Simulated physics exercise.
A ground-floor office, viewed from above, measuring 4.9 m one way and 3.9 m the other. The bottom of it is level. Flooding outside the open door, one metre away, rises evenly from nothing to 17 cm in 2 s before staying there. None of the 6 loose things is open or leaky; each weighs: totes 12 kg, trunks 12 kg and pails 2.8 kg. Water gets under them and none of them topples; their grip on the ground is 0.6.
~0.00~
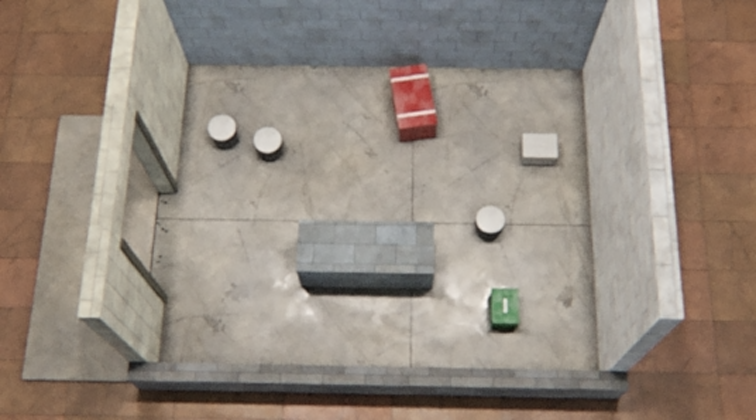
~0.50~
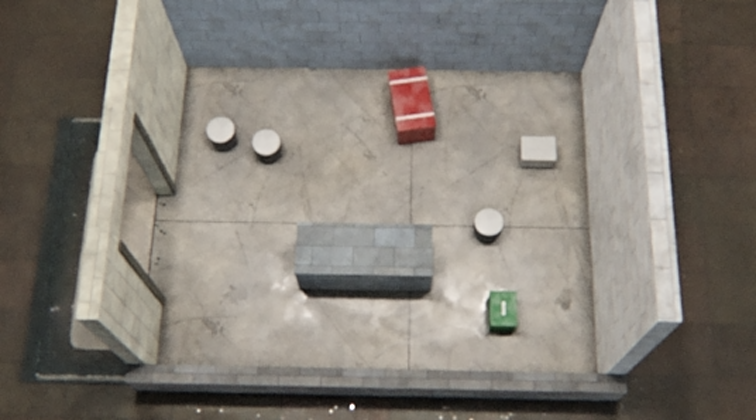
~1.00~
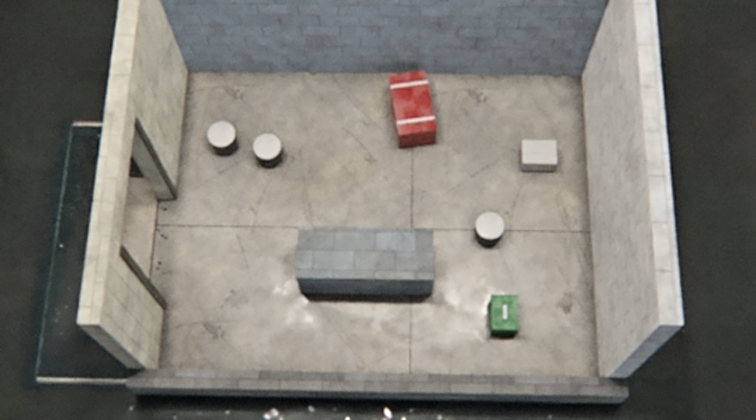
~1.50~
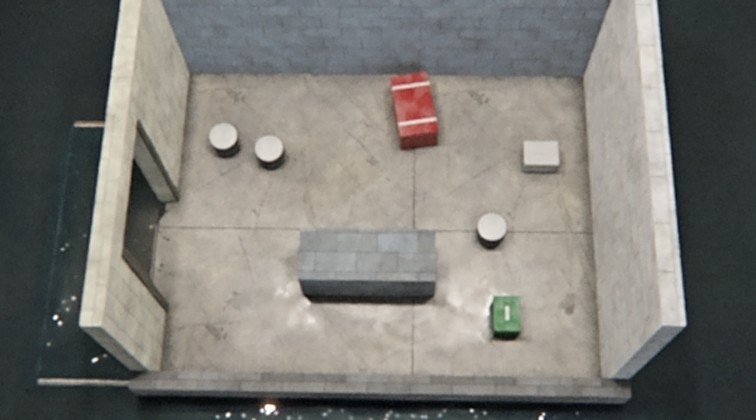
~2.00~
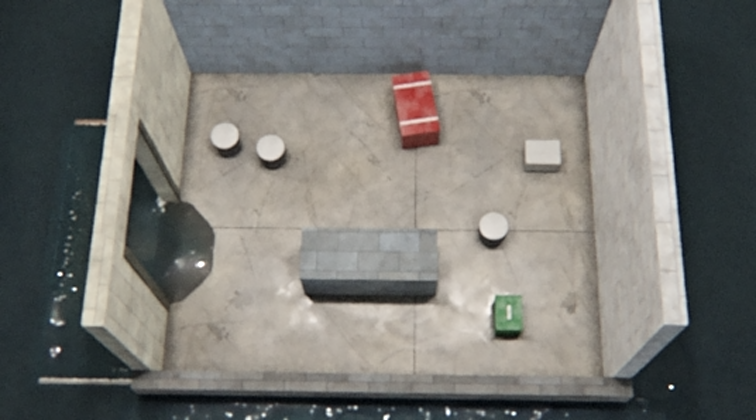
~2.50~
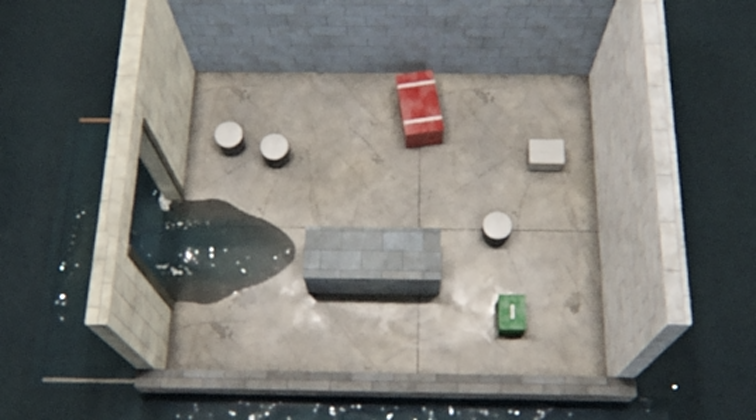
In this clip, dark water covers the ground outside a walled room seen from above, then enters through the doorway at left and spreads across the floor toward a gray block, while the red and green boxes stay still.
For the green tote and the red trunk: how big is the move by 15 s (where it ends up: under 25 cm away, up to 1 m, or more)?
Outcome: Green tote sits tight, red trunk heads well off.
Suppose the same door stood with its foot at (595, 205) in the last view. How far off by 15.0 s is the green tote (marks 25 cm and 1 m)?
In that case the green tote barely shifts.
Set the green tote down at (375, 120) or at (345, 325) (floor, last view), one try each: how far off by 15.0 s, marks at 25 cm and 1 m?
In turn: It creeps a little; it hardly budges.
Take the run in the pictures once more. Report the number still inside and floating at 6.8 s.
Just then, the number is 0.
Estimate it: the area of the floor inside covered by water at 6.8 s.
I'd put it close to 17 m2.
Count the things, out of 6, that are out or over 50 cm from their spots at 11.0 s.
I get 2.
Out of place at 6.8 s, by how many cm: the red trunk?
Displacement near 80 cm.
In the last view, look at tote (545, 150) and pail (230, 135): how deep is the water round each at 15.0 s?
About 10 and 5 cm.
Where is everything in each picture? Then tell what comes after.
The green tote at (505, 306), on the bottom; the red trunk at (413, 96) rests on the ground; 0.0 m2 under water; 0 of 6 have shifted, in the first picture.
The green tote at (504, 309), on the bottom; the red trunk at (412, 98) rests on the ground; water covers 0.0 m2; 0 of 6 have shifted, in the second picture.
The green tote at (505, 312) rests on the ground; the red trunk at (412, 102) rests on the ground; water covers 0.0 m2; 0 of 6 have shifted, in the third picture.
The green tote at (507, 313) rests on the ground; the red trunk at (414, 104), on the bottom; water covers 0.0 m2; 0 of 6 have shifted, in the fourth picture.
The green tote at (509, 313), on the bottom; the red trunk at (415, 103) rests on the ground; 0.4 m2 under water; 0 of 6 have shifted, in the fifth picture.
The green tote at (512, 312) rests on the ground; the red trunk at (419, 102) rests on the ground; water covers 1.2 m2; 0 of 6 have shifted, in the sixth picture.
After 3.5 s the green tote is near (512, 312), 0.0 m from its start, aground; the red trunk is near (419, 102), 0.0 m from its start, aground; 0 afloat.
After 6.8 s the green tote is near (512, 312), 0.0 m from its start, aground; the red trunk is near (476, 81), 0.7 m from its start, aground; 0 afloat.
After 11.0 s the green tote is near (512, 312), 0.0 m from its start, aground; the red trunk is near (529, 76), 1.3 m from its start, afloat; 3 afloat.
After 15.0 s the green tote is near (512, 312), 0.0 m from its start, aground; the red trunk is near (563, 126), 1.7 m from its start, afloat; 5 afloat.
